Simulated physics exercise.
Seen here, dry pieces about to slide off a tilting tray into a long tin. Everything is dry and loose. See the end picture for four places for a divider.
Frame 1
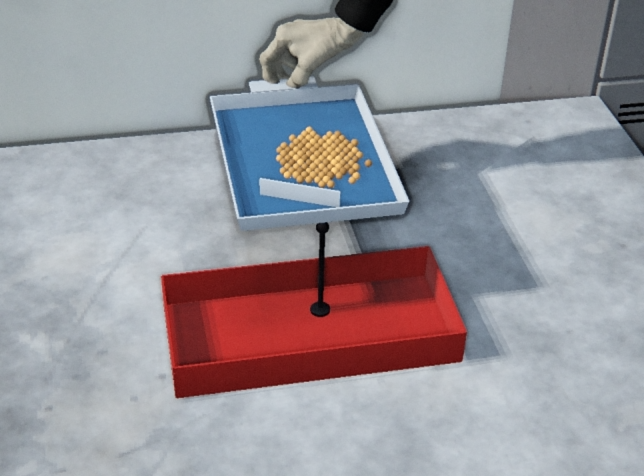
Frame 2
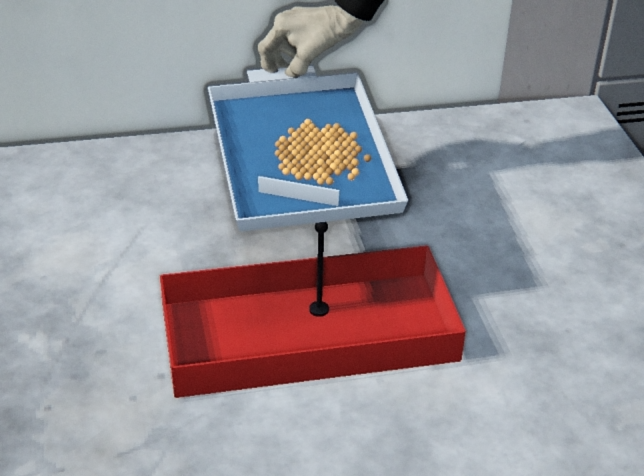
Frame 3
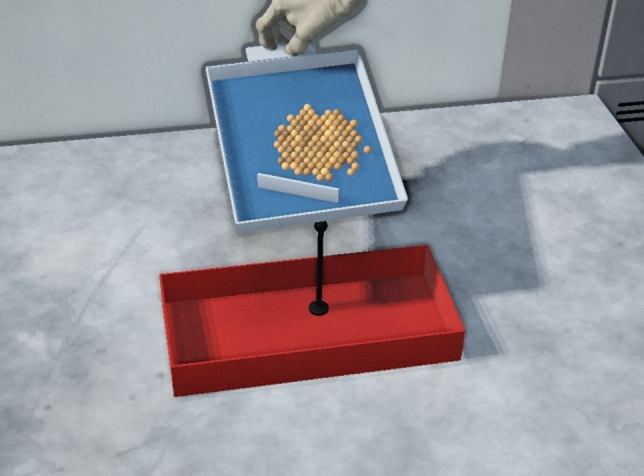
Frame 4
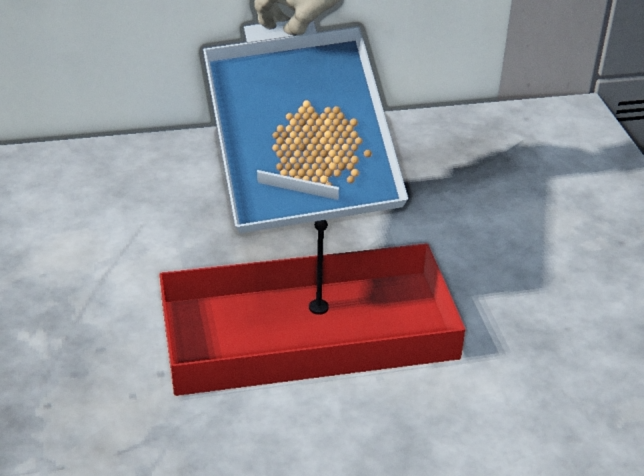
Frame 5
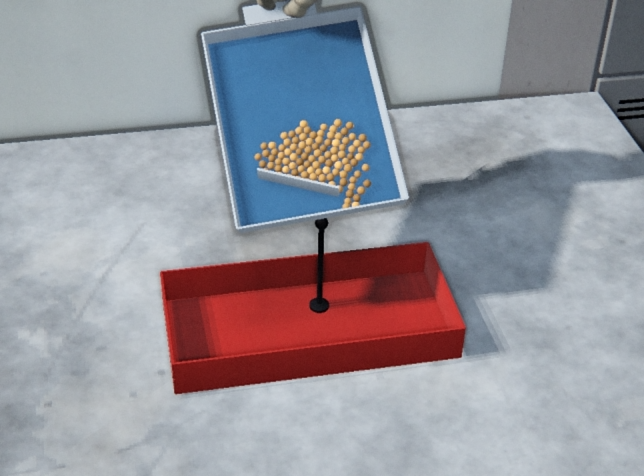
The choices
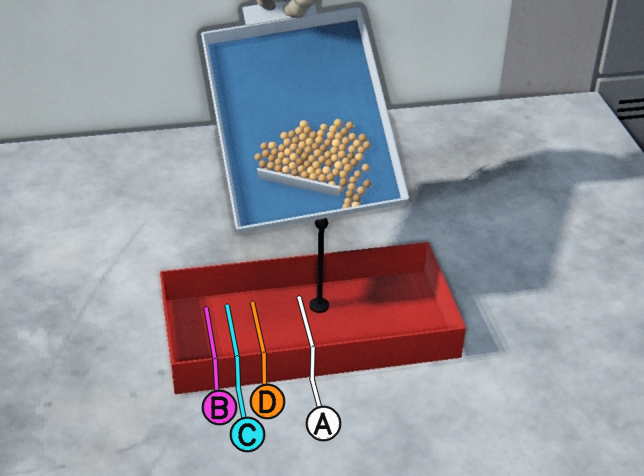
A blue tray tilts as a hand lifts its far end, and round beads shift downward.
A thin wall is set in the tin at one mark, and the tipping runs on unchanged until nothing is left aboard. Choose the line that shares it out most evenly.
Line A does it best.
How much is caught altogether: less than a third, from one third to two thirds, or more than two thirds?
It is more than two thirds.
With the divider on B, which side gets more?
More lands on the right.
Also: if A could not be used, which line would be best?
That is line D.
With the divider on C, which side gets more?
More lands on the right.
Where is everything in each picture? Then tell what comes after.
Corners of the pouring end at (241, 216) and (405, 200), level; middle of the load at (322, 159), round wooden beads, in the first frame.
Corners of the pouring end at (240, 217) and (403, 199), barely tipped; fin from (259, 177) to (339, 191), in the second frame.
Corners of the pouring end at (239, 220) and (403, 198), a little tipped; front corners of the tin at (172, 367) and (464, 330), in the third frame.
Corners of the pouring end at (239, 223) and (403, 197), clearly tipped; far corners at (208, 51) and (357, 30), in the fourth frame.
Corners of the pouring end at (240, 225) and (404, 196), clearly tipped; the left corner sinks clearly lower, in the fifth frame.
On the marked copy, line A crosses the front rim at (312, 347); line B crosses the front rim at (214, 359); line C crosses the front rim at (237, 356); line D crosses the front rim at (263, 353).
With A, of what is caught, about half on the left of the divider, about half on the right.
With B, of what is caught, none on the left of the divider, all on the right.
With C, of what is caught, a stray few on the left of the divider, nearly all on the right.
With D, of what is caught, a small part on the left of the divider, most on the right.
